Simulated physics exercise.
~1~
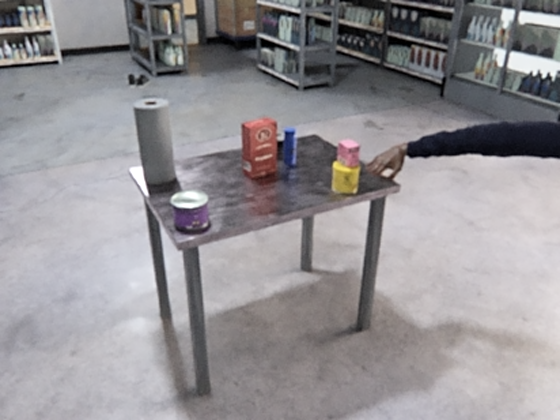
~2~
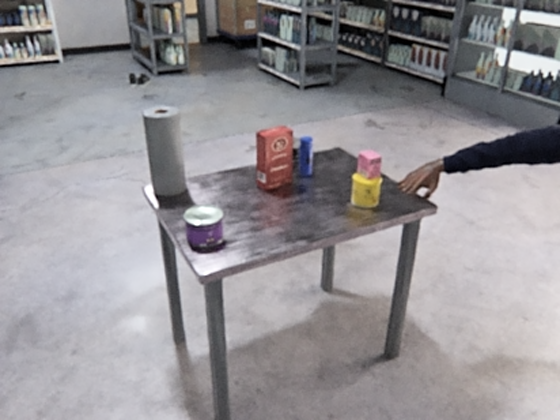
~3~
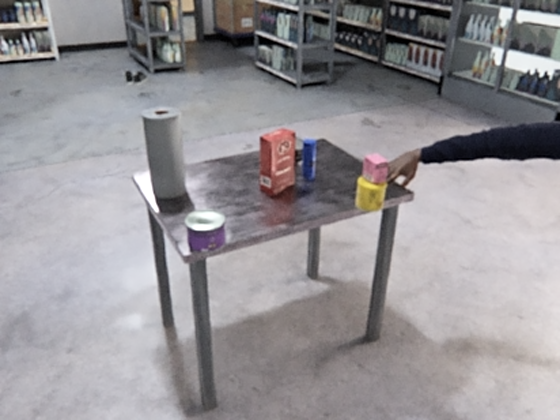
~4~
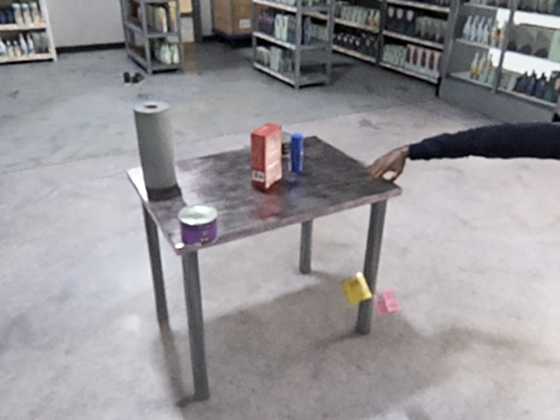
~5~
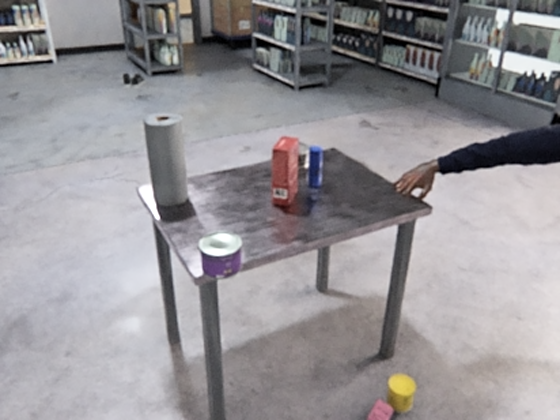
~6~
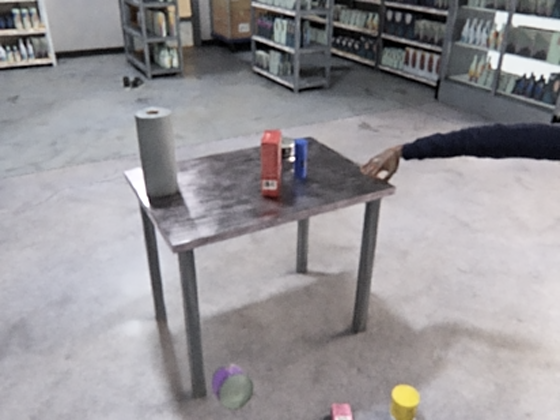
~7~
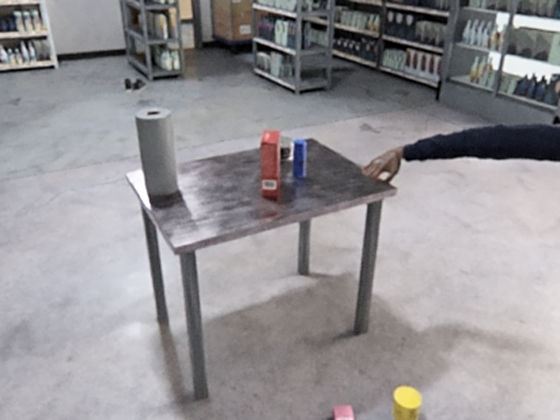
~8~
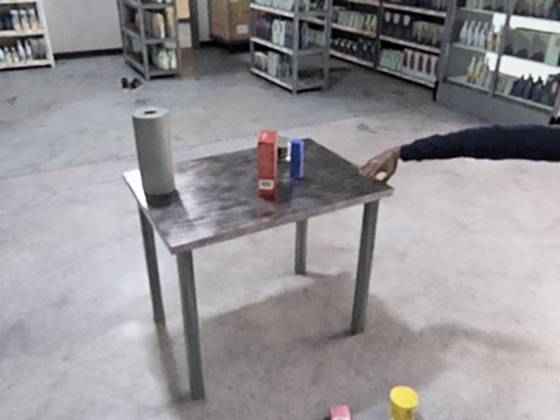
Hand jerking a small table back and forth, sending a pink carton and yellow tin, then a purple tub, off the edge.
